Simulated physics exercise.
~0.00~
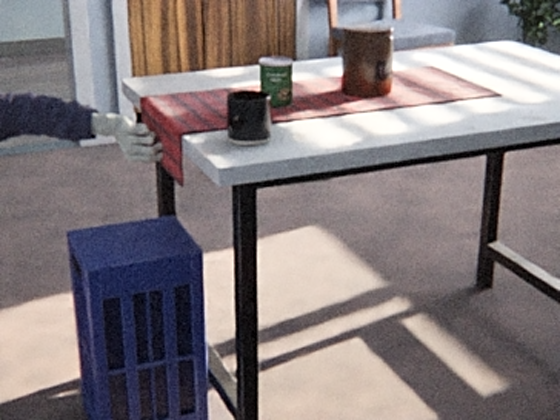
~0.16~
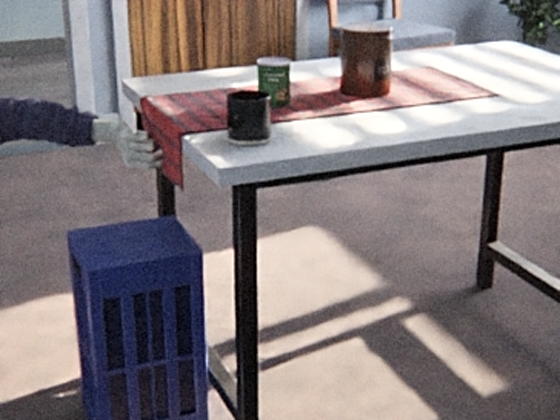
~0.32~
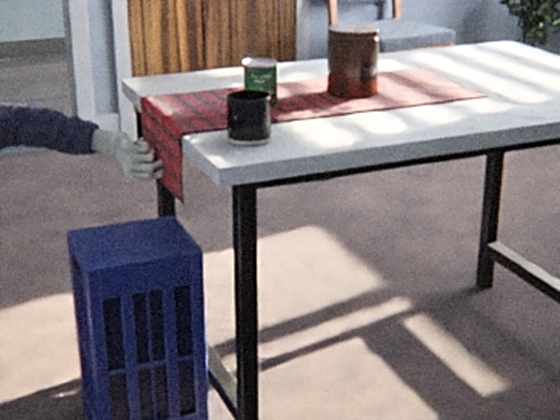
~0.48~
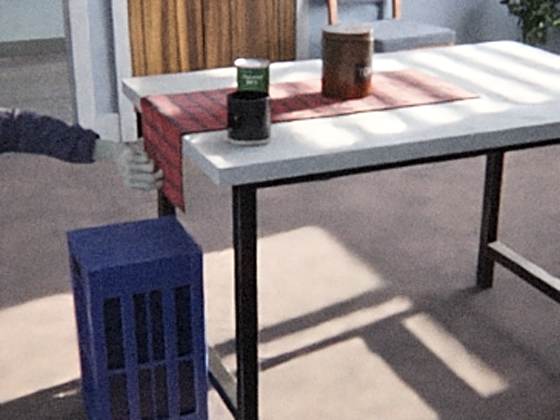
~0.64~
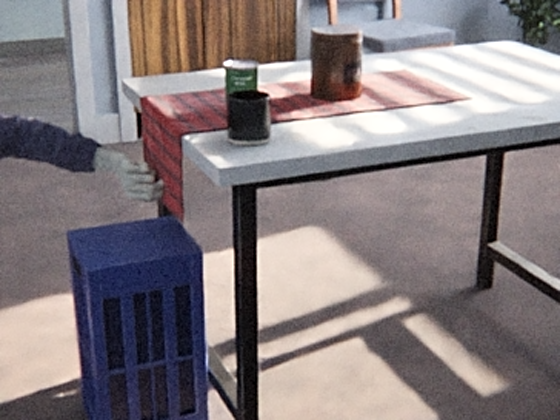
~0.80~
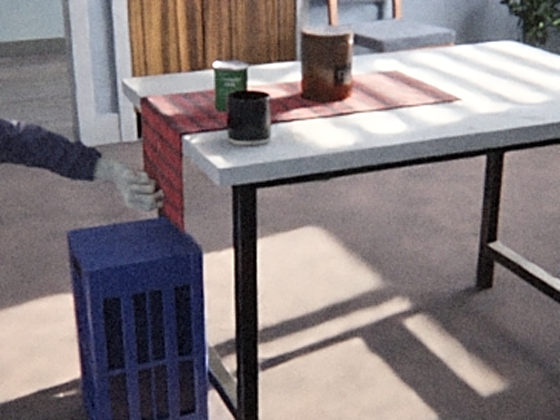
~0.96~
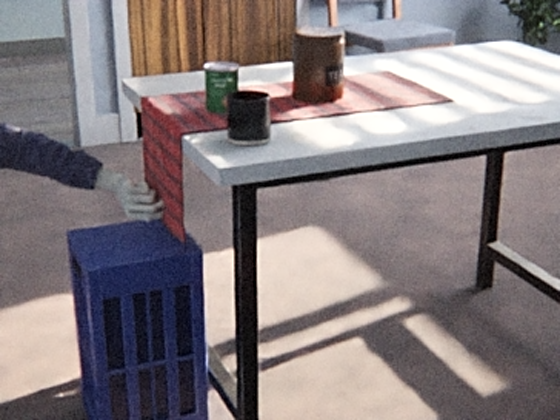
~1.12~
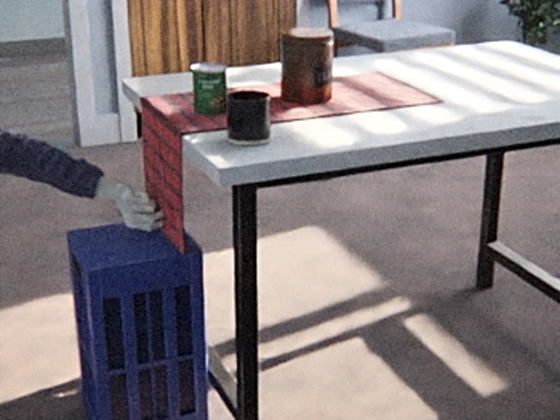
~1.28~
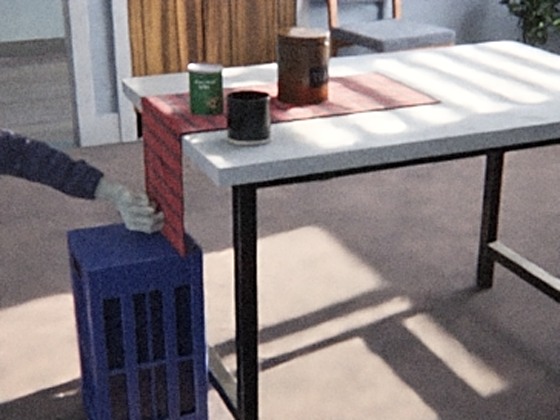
A hand draws a red scarf down to a blue crate, carrying a tin and canister left.
